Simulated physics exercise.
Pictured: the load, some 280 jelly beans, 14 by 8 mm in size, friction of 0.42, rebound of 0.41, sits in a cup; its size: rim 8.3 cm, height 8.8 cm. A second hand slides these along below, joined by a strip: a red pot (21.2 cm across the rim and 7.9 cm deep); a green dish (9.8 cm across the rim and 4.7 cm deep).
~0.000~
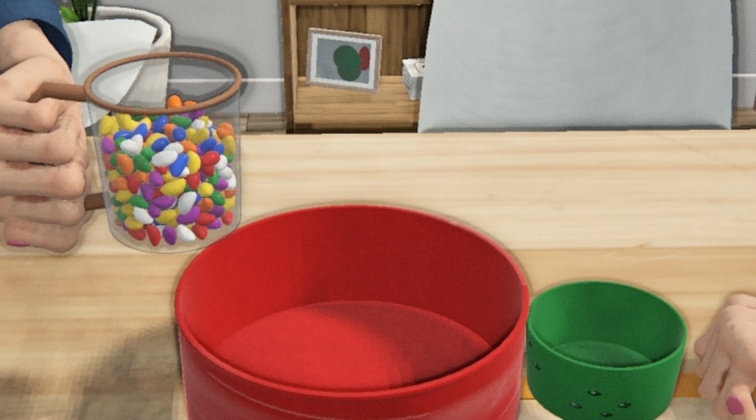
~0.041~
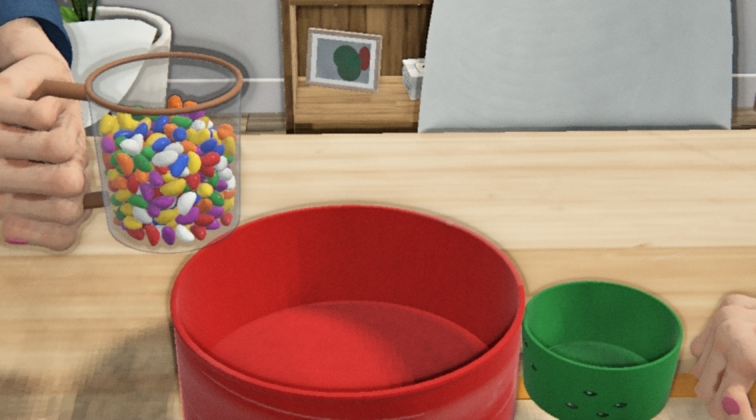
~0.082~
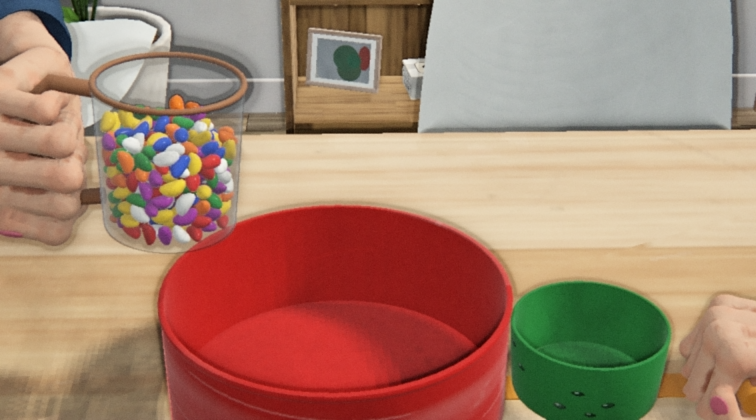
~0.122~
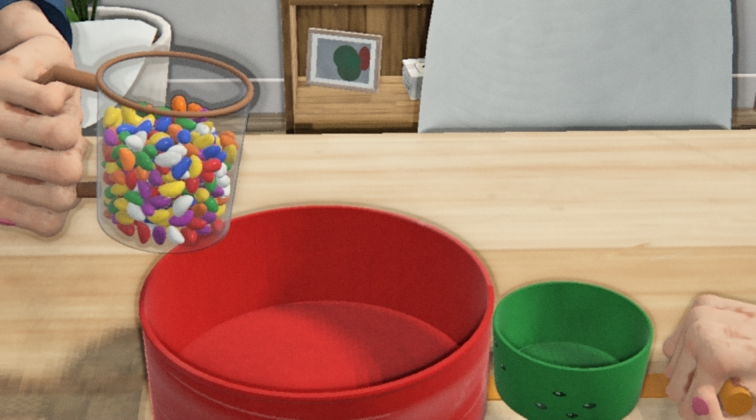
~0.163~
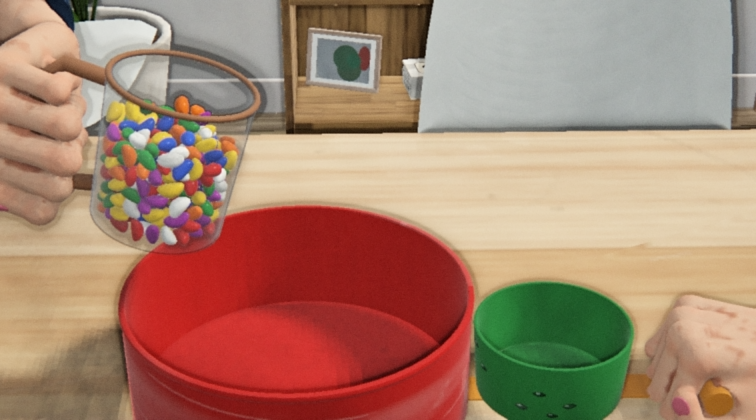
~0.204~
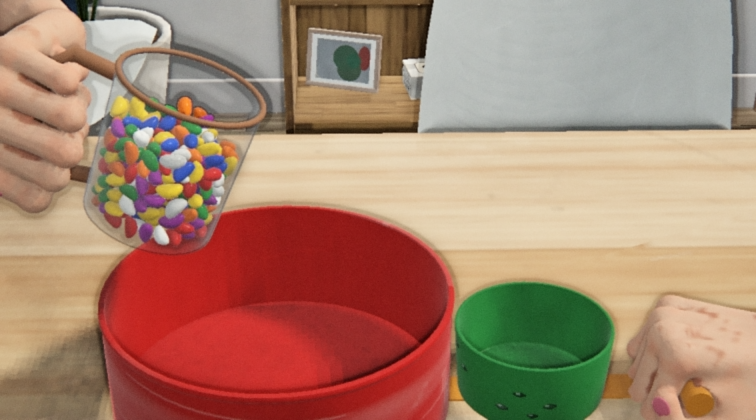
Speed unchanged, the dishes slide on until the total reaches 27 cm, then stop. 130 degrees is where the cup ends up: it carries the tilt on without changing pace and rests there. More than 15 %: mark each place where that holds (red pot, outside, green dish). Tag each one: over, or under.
Tags: Red pot - under, outside - over, green dish - over.
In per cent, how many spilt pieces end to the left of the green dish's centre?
Close to 0 in a hundred.
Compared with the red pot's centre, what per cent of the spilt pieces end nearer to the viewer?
Share of spill: Approx. 50 %.
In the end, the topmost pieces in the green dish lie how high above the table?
2.5 cm, give or take.
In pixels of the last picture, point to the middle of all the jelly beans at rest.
Resting centre: Approx. (307, 387) px.
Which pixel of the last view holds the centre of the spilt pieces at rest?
The middle of the spilt pieces ends up around (356, 388) in the last picture.
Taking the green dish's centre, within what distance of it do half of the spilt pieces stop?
Roughly 12 centimetres.
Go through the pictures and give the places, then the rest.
The first frame shows cup at (168, 135); tilt 0 degrees; dishes slid 0.0 cm; lip at (237, 81); top of the load at (157, 116); red pot at (352, 288); green dish at (606, 322).
The second frame shows cup at (168, 135); tilt 1 degrees; dishes slid 0.2 cm; lip at (239, 83); top of the load at (157, 116).
The third frame shows cup at (169, 136); tilt 4 degrees; dishes slid 1.0 cm; low side right; lip at (243, 87); top of the load at (125, 116).
The fourth frame shows cup at (171, 137); tilt 9 degrees; dishes slid 2.1 cm; low side right; lip at (250, 93); top of the load at (198, 114).
The fifth frame shows cup at (173, 137); tilt 15 degrees; dishes slid 3.3 cm; low side right; lip at (256, 102); top of the load at (149, 112).
The sixth frame shows cup at (175, 138); tilt 21 degrees; dishes slid 4.6 cm; low side right; lip at (262, 111); top of the load at (122, 109); red pot at (278, 289); green dish at (534, 323). It turns about 150 degrees a second.
After 0.55 s, tilt 72 degrees; cup 100 %; middle of all pieces on or above the table near (154, 162).
After 0.84 s, tilt 115 degrees; cup 85 %, green dish 10 %, in the air 10 %; middle of all pieces on or above the table near (178, 192).
After 1.11 s, tilt 130 degrees; outside 50 %, cup 5 %, green dish 30 %, in the air 15 %; middle of all pieces on or above the table near (270, 354).
After 1.36 s, tilt 130 degrees; outside 70 %, green dish 30 %; middle of all pieces on or above the table near (307, 382).
By 2.2 s all is still; outside 70 %, cup 0 %, green dish 30 %, red pot 0 %.
